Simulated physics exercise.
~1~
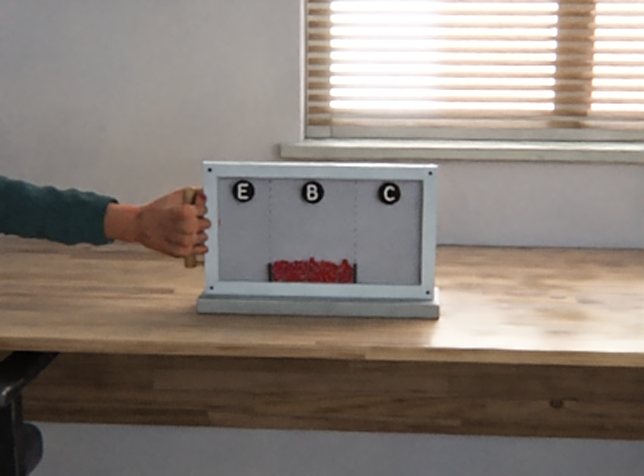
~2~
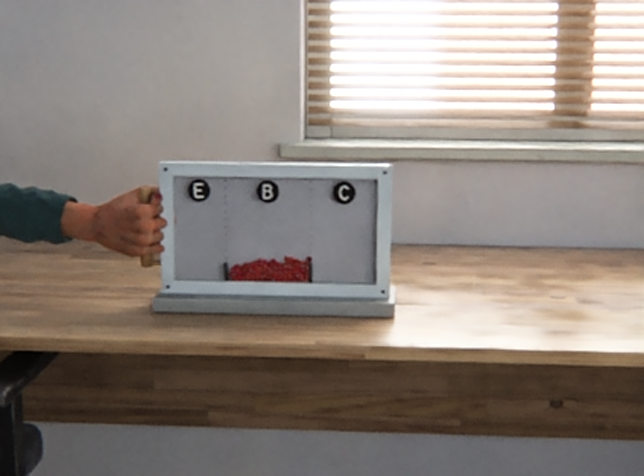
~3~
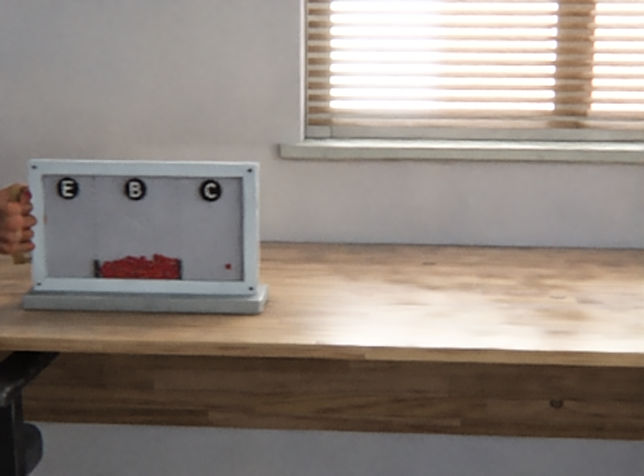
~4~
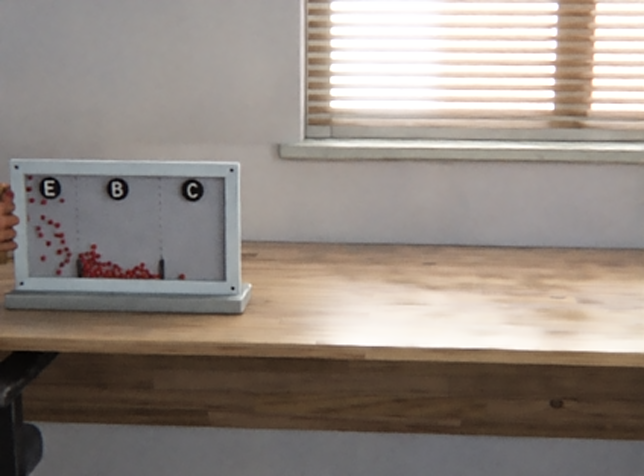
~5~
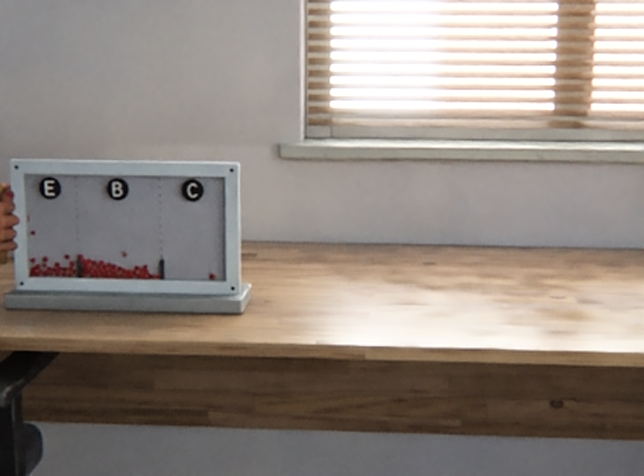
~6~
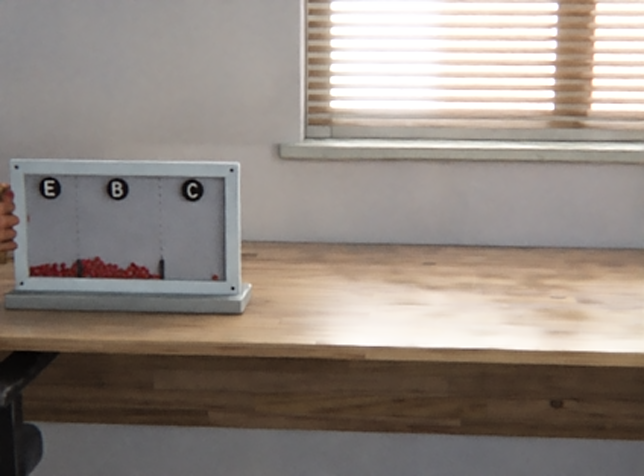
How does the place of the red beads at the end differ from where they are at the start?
At the start the beads are near the middle of the view, piled together in strip B of the case. At the end they are far to the left, with most still in strip B and many lying in strip E.
